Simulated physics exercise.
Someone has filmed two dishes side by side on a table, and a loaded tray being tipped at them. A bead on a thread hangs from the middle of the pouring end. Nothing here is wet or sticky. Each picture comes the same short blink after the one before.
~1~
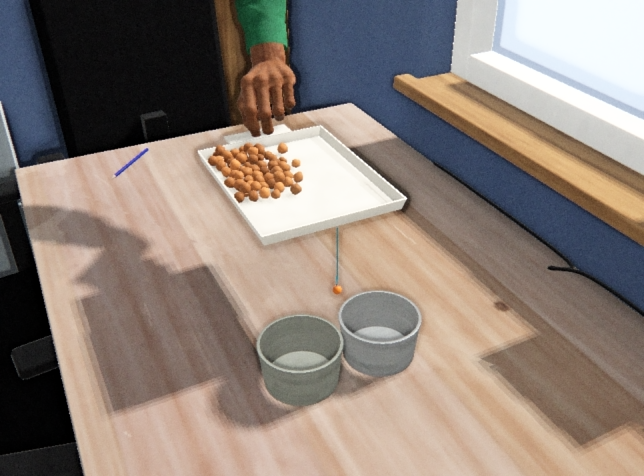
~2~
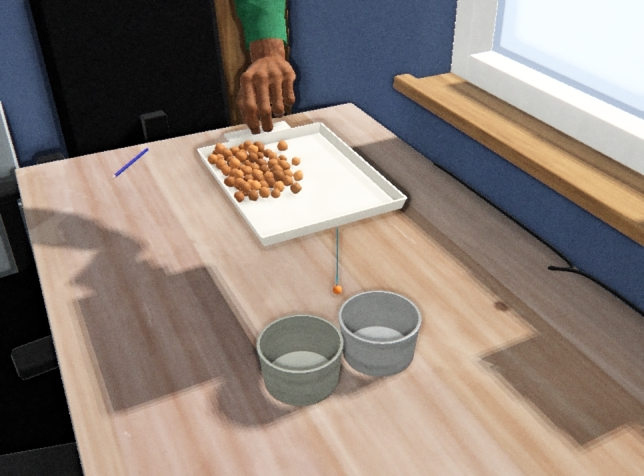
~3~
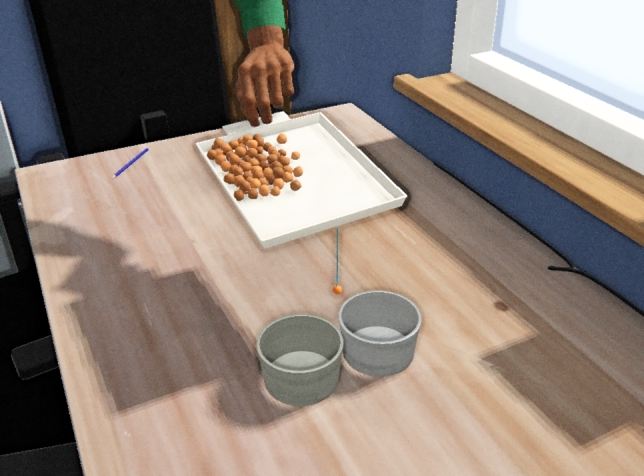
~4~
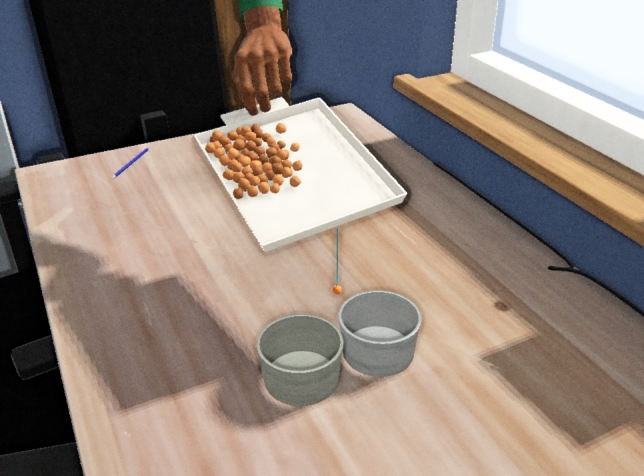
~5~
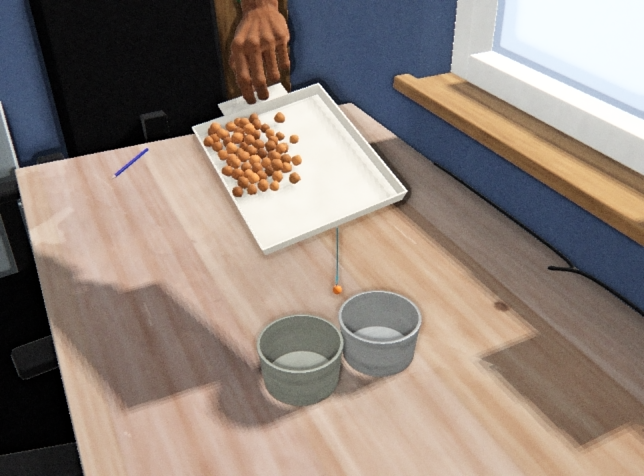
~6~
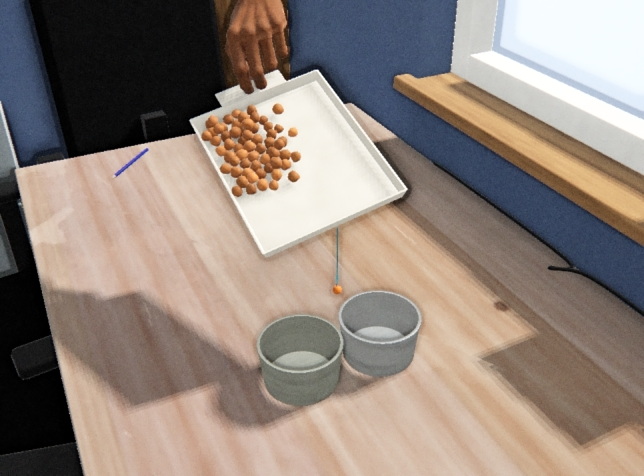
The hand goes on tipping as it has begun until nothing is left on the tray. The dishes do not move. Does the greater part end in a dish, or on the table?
Together they catch only the smaller part.
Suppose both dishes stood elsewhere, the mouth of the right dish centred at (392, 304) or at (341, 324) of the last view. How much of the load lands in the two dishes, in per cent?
About 30 and 30 per cent.
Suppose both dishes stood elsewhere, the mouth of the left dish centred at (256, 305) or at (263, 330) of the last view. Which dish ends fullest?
In turn: Left; the dish on the left.
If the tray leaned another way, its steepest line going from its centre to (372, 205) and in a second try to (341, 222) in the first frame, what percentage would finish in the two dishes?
Near 30 % and 70 %.
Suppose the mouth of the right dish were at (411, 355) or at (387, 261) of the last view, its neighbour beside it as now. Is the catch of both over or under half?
One: Under half. Two: Less than half.
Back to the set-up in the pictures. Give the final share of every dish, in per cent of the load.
For the left dish some 20 %, for the right dish some 0 %.
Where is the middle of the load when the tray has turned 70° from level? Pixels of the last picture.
Close to (268, 226).
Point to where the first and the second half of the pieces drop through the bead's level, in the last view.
First near (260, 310), later near (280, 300).
Just after the last frame, tray tipped steeply; the larger part on the tray; about a tenth outside both; about a tenth in the air.
A moment on, tray tipped past a quarter turn; roughly a third on the tray; about a tenth in the left dish; roughly a third outside both; roughly a quarter in the air.
Further on, tray tipped past a quarter turn; roughly a quarter in the left dish; the larger part outside both.
When it is over, tray tipped past a quarter turn; roughly a quarter in the left dish; not one in the right dish; the larger part outside both.
